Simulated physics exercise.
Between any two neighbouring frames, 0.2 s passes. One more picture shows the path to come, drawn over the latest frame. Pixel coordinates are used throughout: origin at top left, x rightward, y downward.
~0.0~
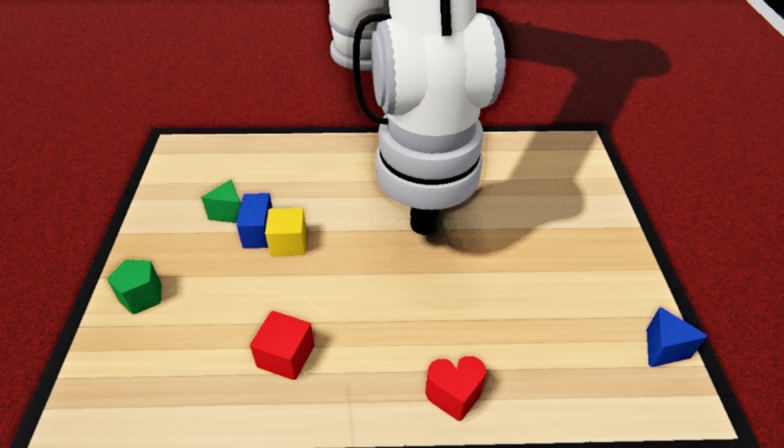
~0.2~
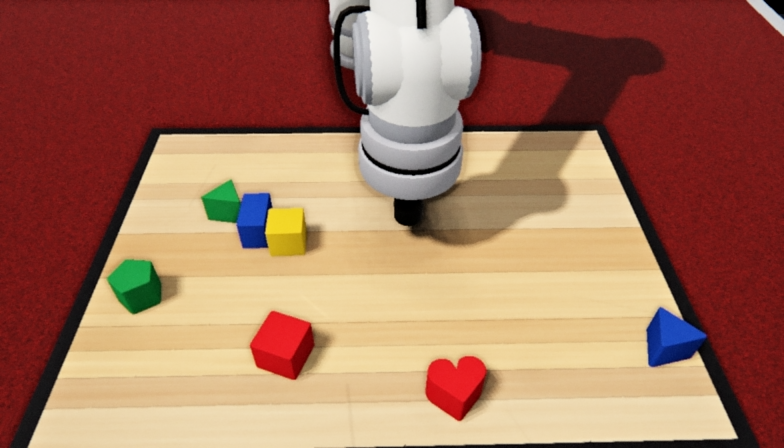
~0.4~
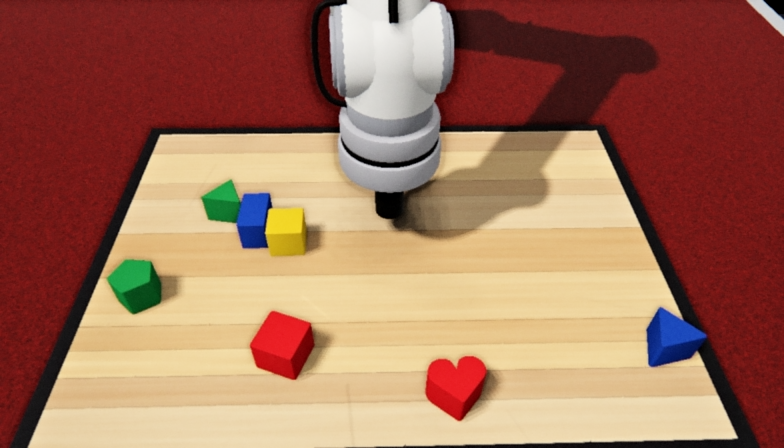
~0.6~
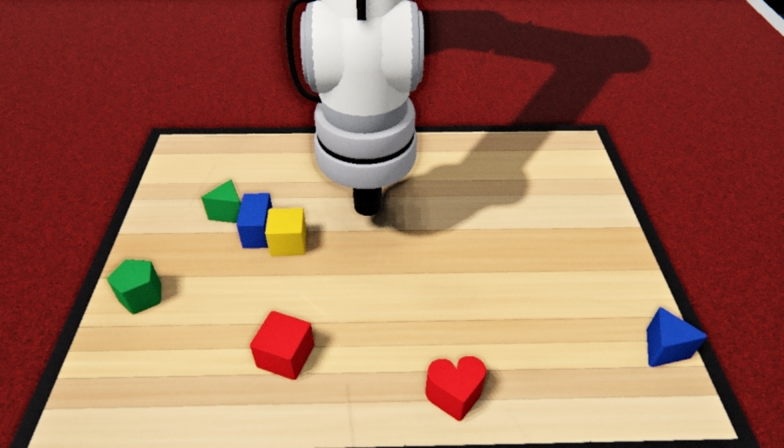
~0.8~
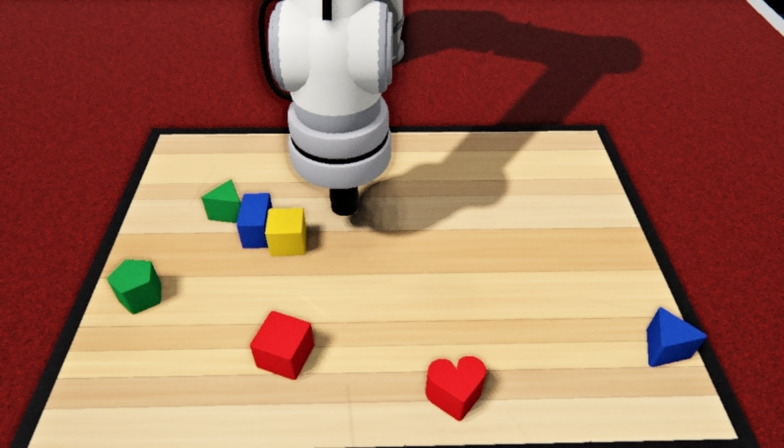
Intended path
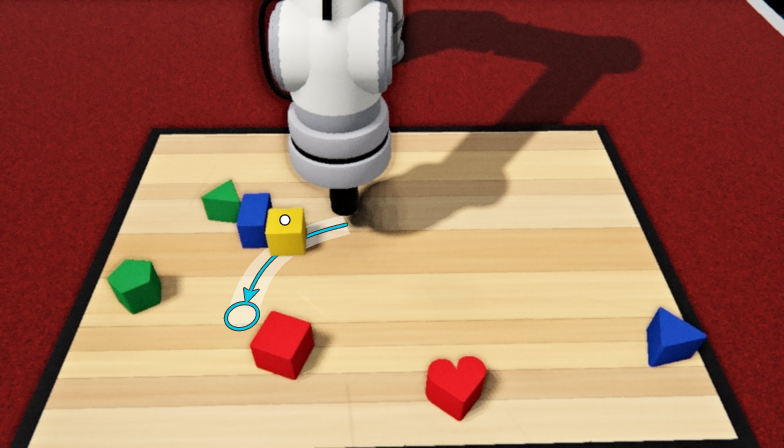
We see a robot arm with a dark rod tip glide steadily left above the far part of a wooden board, nearing the yellow block, while the red, green, blue and yellow shapes all stay still.
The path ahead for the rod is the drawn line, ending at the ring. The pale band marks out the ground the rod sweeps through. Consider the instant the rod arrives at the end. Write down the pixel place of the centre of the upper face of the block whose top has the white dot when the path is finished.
I'd guess (212, 262).
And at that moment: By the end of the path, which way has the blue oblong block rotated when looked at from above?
The answer is clockwise.
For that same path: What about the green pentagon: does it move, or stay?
The block you're asking about stays where it is.
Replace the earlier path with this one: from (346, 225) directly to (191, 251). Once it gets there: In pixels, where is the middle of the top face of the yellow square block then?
Close to (238, 243).
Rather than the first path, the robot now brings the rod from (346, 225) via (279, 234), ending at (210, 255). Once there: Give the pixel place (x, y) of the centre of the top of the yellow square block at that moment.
It comes to (233, 247).
The line goes from (346, 225) through (298, 240) and (261, 272) to (242, 316); the dot is on the yellow square block.
The first path, step by step. One third of the way, rod (295, 224); green triangle (221, 191); blue oblong block (238, 212), turned 40° clockwise; yellow square block (262, 231).
Two thirds of the way, rod (257, 255); green triangle (221, 191); blue oblong block (237, 212), turned 40° clockwise; yellow square block (220, 257).
At the end, rod (237, 299); green pentagon unmoved; green triangle (221, 191); blue oblong block (237, 212), turned 40° clockwise; red square block unmoved; yellow square block (212, 262), turned 15° clockwise.
